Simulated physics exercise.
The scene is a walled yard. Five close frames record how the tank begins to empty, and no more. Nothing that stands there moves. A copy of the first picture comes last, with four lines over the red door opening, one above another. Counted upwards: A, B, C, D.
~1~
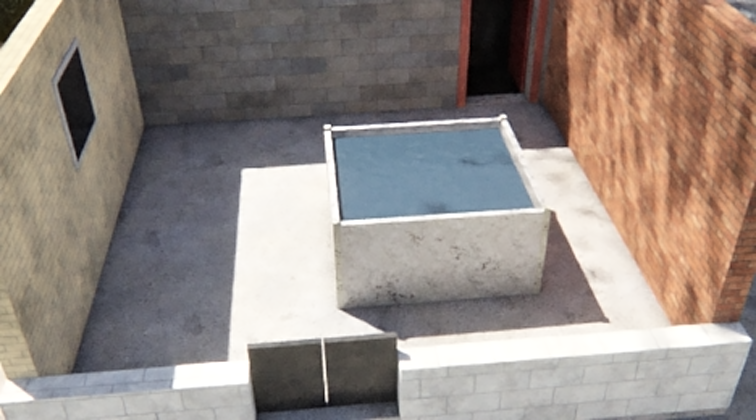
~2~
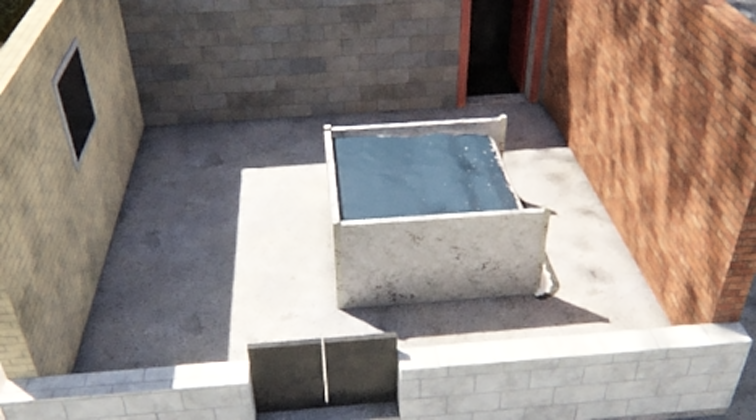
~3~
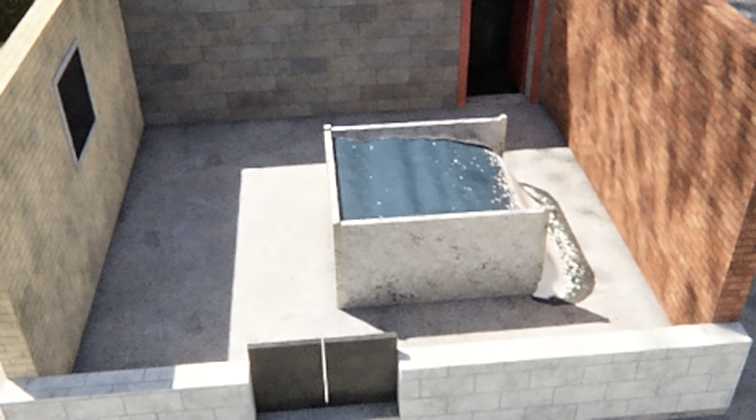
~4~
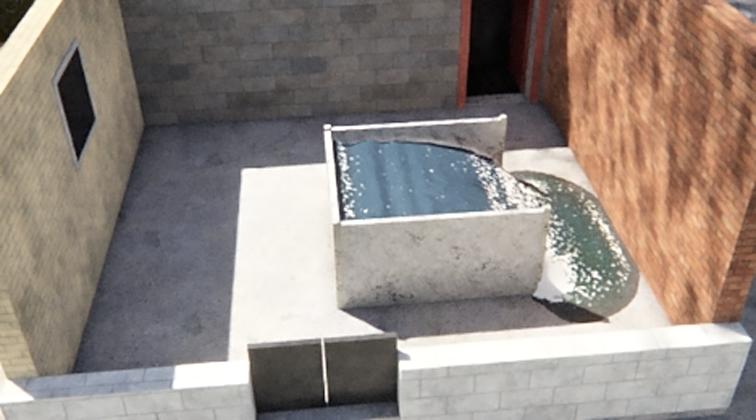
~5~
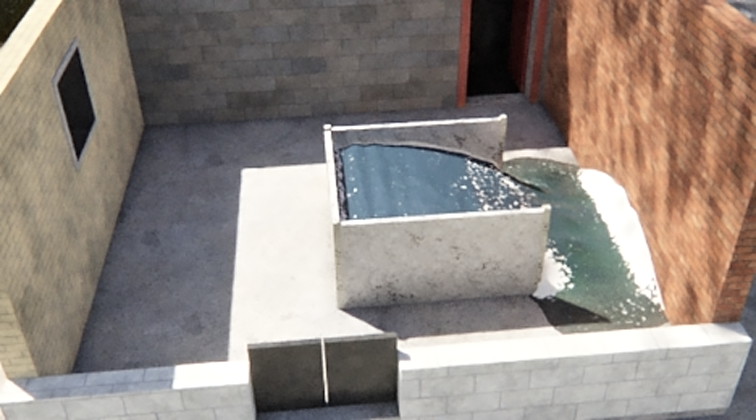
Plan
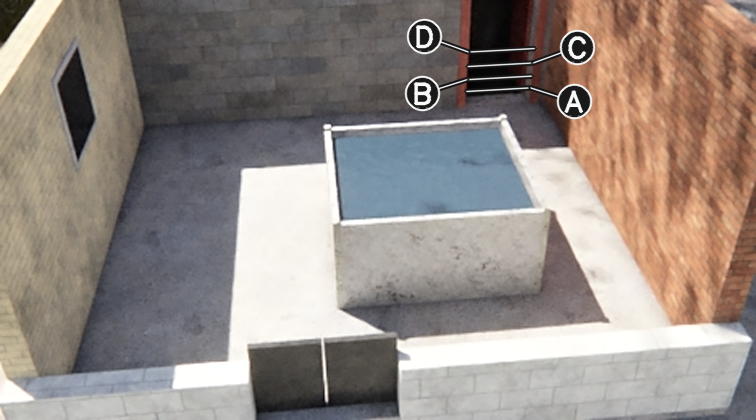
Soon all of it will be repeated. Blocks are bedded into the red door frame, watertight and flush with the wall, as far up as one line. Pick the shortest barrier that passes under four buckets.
That is line B.
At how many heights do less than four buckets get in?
Three of the four.
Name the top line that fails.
It is A.
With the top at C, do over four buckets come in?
No.
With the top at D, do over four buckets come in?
No, not at all.
In white, A at (498, 89); B at (499, 77); C at (500, 64); D at (501, 50); from the bottom up A, B, C, D.
With A, about 14 bucketfuls get in.
With B, a bucket or two gets in.
With C, nothing gets over.
With D, nothing gets over.
